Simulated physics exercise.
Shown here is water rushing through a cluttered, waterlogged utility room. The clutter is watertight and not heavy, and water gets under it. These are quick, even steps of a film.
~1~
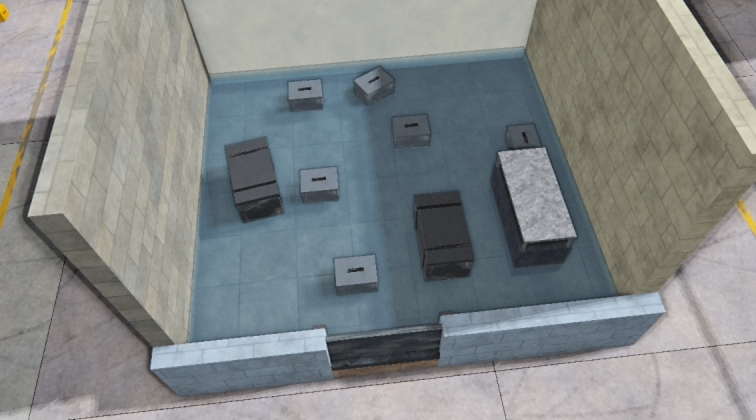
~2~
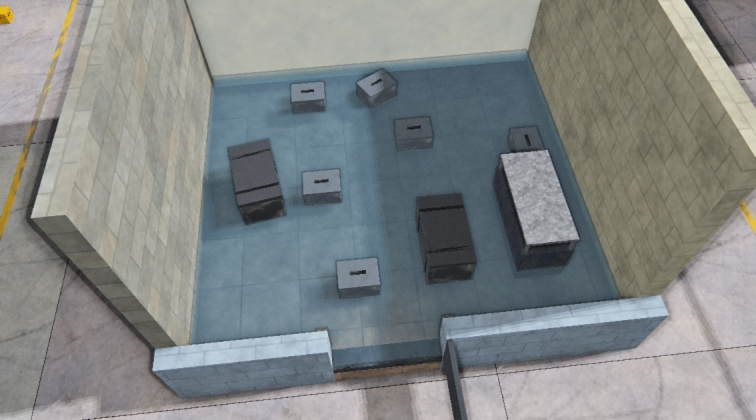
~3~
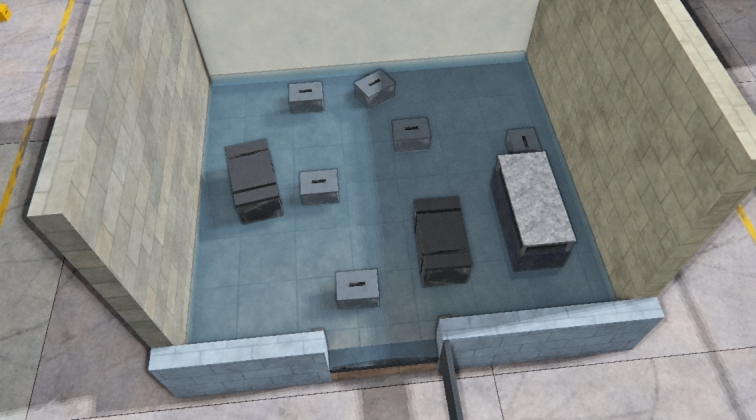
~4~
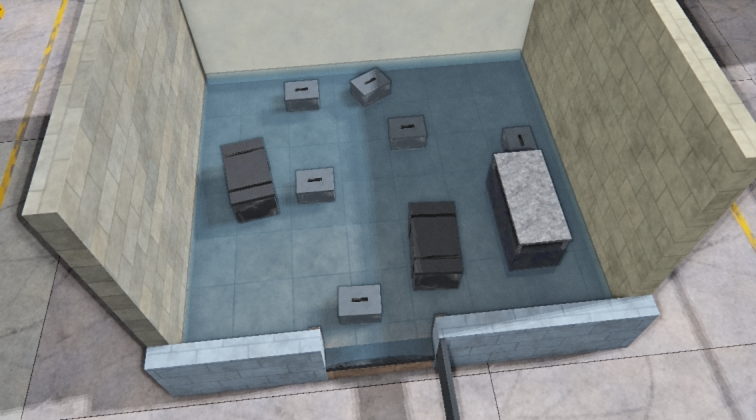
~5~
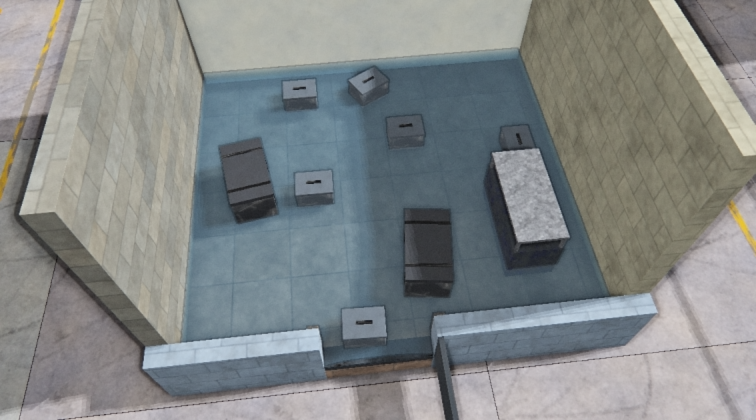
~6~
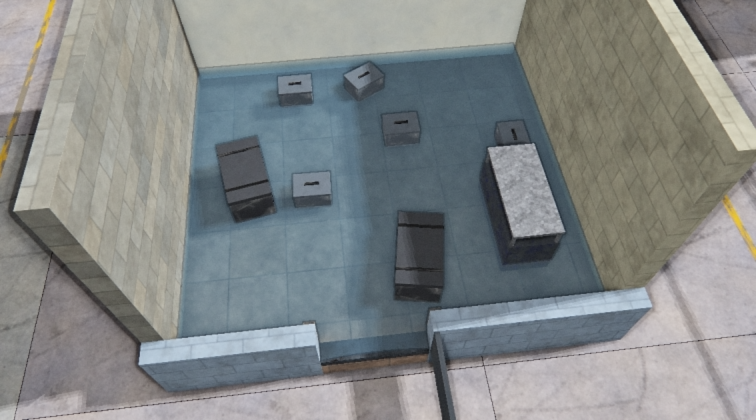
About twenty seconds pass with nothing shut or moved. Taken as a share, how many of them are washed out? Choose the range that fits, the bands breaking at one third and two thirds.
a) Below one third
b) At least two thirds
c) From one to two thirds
From one to two thirds (c).
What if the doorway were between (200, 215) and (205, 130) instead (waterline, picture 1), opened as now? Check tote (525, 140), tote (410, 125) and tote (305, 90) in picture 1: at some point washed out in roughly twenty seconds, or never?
Item one doesn't escape, item two gets away, item three gets away.
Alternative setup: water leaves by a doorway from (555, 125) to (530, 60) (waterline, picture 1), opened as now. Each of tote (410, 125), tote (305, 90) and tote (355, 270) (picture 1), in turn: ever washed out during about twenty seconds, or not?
First one exits, second exits, third never exits.
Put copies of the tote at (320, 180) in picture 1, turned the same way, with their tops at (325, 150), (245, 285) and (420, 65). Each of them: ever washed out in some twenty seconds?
In order: Leaves the room, leaves the room, never leaves.
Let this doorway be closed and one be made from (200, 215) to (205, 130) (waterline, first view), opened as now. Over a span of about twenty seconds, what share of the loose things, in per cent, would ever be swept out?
My estimate is some 80 percent.
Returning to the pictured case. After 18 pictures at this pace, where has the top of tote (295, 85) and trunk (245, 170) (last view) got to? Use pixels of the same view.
Roughly (293, 110) for one and (257, 240) for the other.
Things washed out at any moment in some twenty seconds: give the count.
It adds up to 5.
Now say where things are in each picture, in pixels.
In the first picture, a trunk at (443, 226) floats; a tote at (319, 180) floats; 0 of 8 have shifted.
In the second picture, a trunk at (446, 229), afloat; a tote at (321, 182) floats; 0 of 8 have shifted.
In the third picture, a trunk at (442, 231), afloat; a tote at (319, 182), afloat; 1 of 8 have shifted.
In the fourth picture, a trunk at (435, 236), afloat, close to its start; a tote at (315, 180), afloat; 2 of 8 have shifted.
In the fifth picture, a trunk at (428, 243) floats, close to its start; a tote at (314, 183), afloat, close to its start; 2 of 8 have shifted.
In the sixth picture, a trunk at (420, 247) floats, a stride from its start; a tote at (312, 184), afloat, close to its start; 4 of 8 have shifted.
A moment on, 1 of 8 are out; 7 afloat.
Next, 3 of 8 are out; 5 afloat.
Later, 4 of 8 are out; 3 afloat.
In the end, 5 of 8 are out; 3 afloat.
